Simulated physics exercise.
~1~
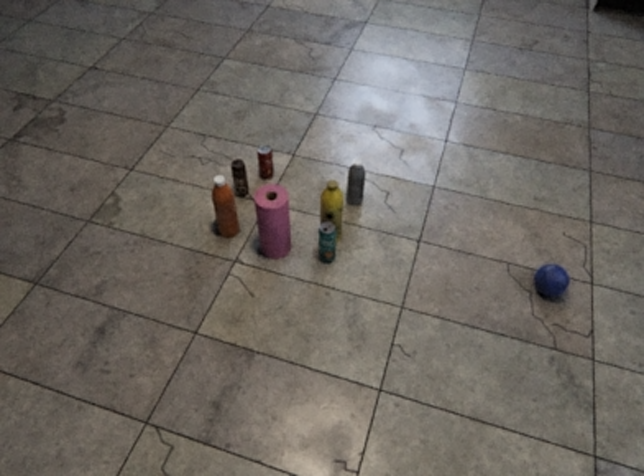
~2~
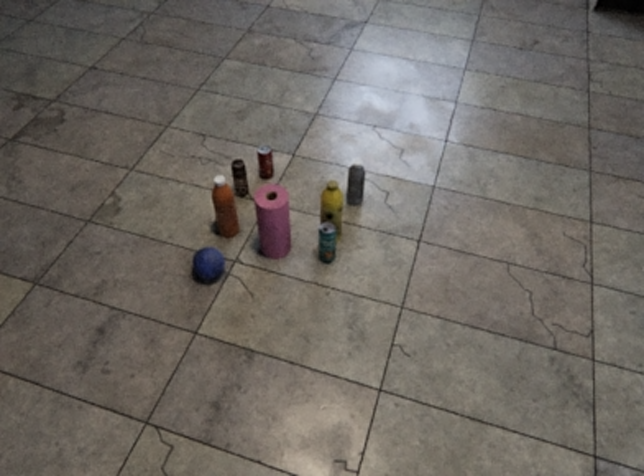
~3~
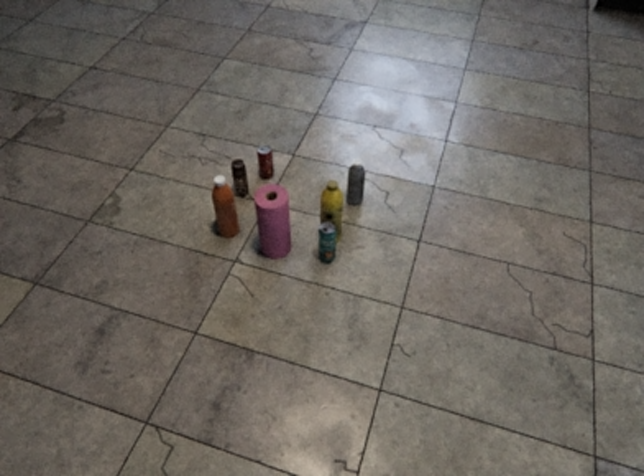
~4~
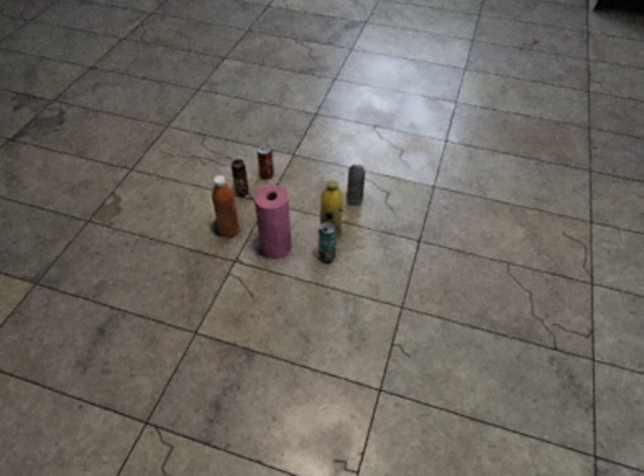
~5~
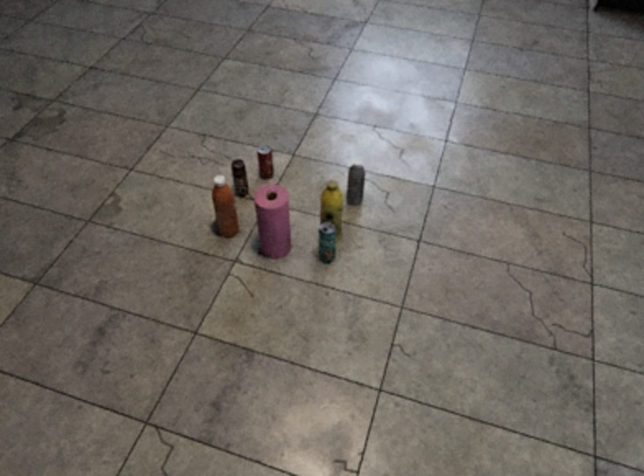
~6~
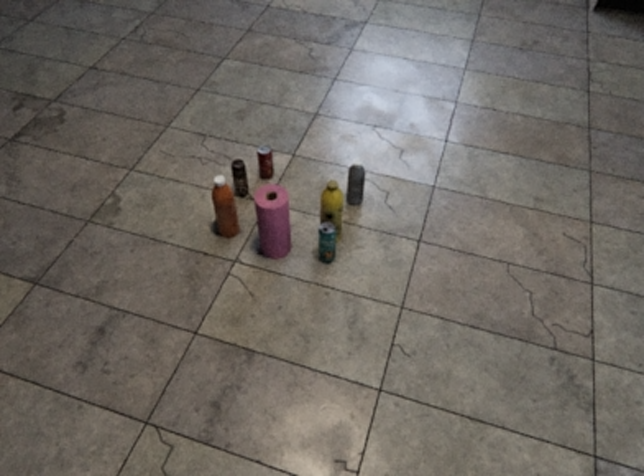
On a floor of large, cracked stone tiles, seven household items stand in a loose cluster, among them a tall pink roll, an orange bottle, a yellow bottle, a grey bottle and a few cans. A blue ball is at first well to the right of them. It travels left across the tiles and next appears at the near left side of the group, just in front of the orange bottle. Then the ball is gone from view. Nothing else shifts, and all seven items are still upright in their places at the end.
